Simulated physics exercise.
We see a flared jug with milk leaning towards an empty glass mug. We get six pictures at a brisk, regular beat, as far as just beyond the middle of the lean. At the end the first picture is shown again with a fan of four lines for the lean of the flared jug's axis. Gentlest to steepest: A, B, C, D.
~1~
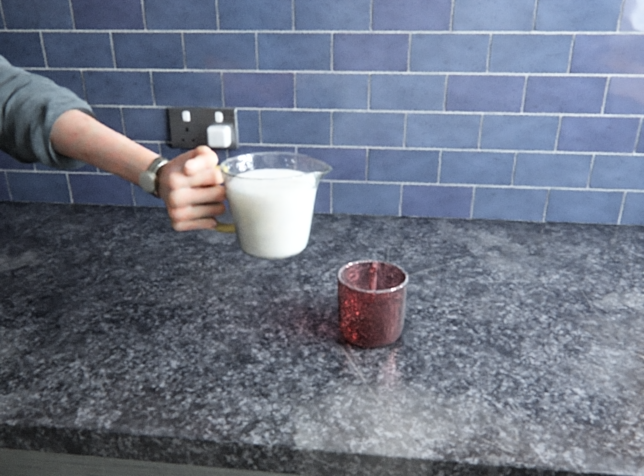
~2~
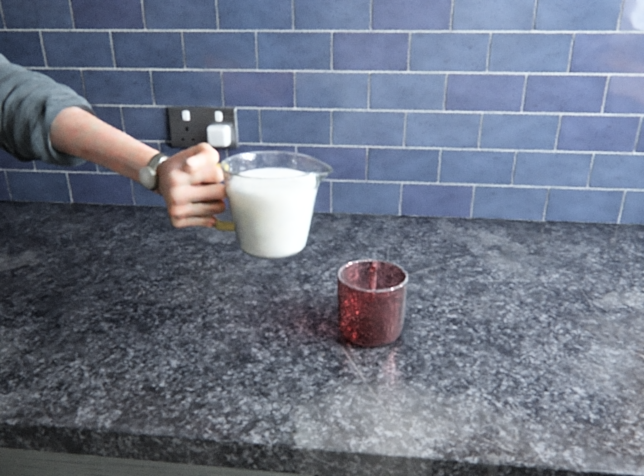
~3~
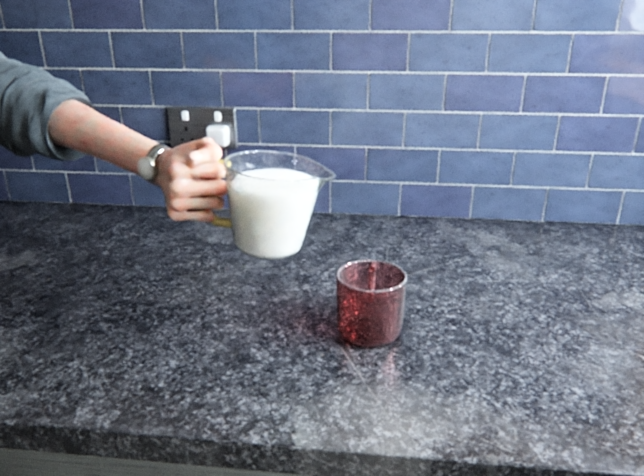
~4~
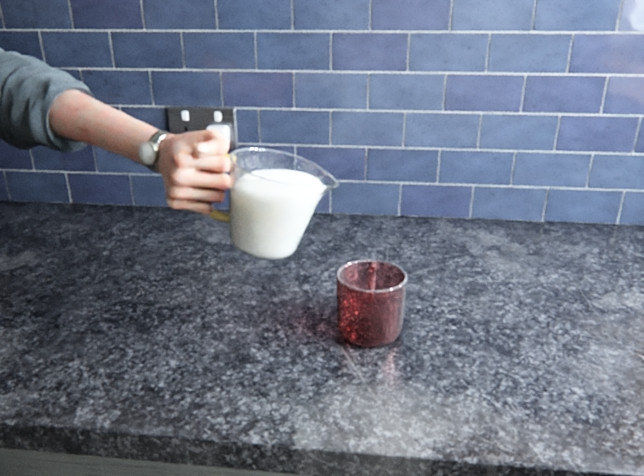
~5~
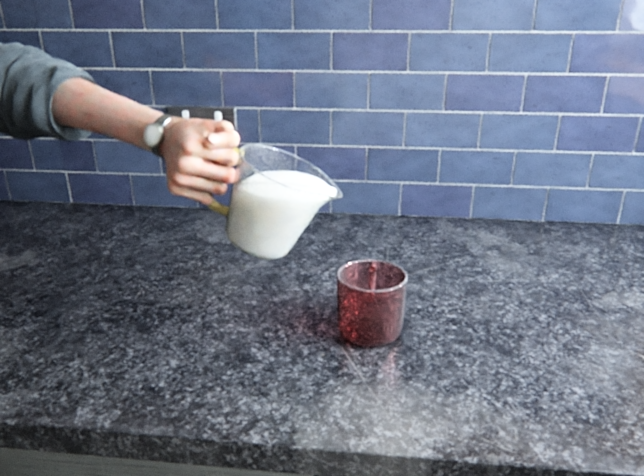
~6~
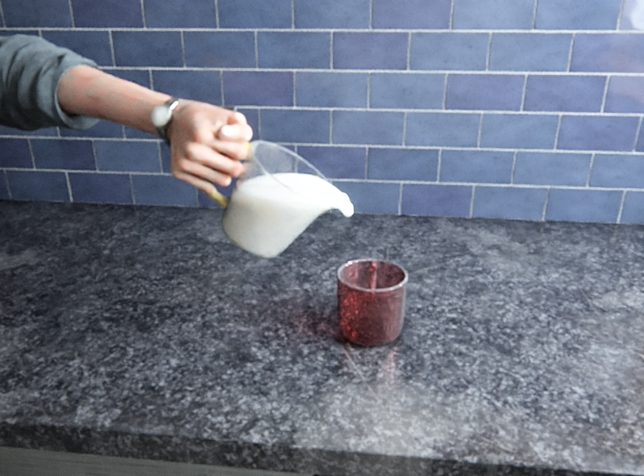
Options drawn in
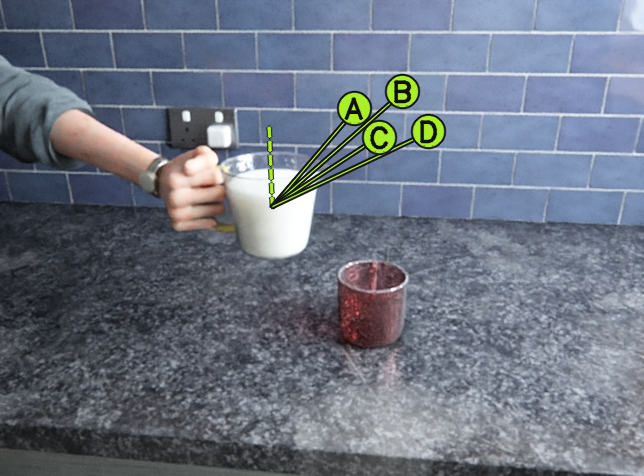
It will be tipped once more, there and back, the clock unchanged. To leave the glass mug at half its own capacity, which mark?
The best tilt is B.
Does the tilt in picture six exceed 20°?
Yes.
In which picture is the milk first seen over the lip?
Picture 6.
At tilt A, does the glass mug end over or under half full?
Under.
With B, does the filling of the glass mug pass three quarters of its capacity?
No, it does not.
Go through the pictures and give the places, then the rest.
Upright, lip at (330, 169); rim of the glass mug round (372, 275); nothing has left yet.
Upright, lip at (331, 170); nothing has left yet.
Tipped about 7°, lip at (334, 176); nothing has left yet.
Tipped about 14°, lip at (337, 185); nothing has left yet.
Tipped about 23°, lip at (341, 195); nothing has left yet.
Tipped about 33°, lip at (342, 206); milk is over the lip, down to (348, 213).
On the marked copy, A at (344, 122); B at (390, 103); C at (364, 146); D at (413, 139).
With A, the glass mug ends with about 33 % of what it can hold.
With B, the glass mug ends with about 49 % of what it can hold.
With C, the glass mug ends with about 66 % of what it can hold.
With D, the glass mug ends with about 84 % of what it can hold.
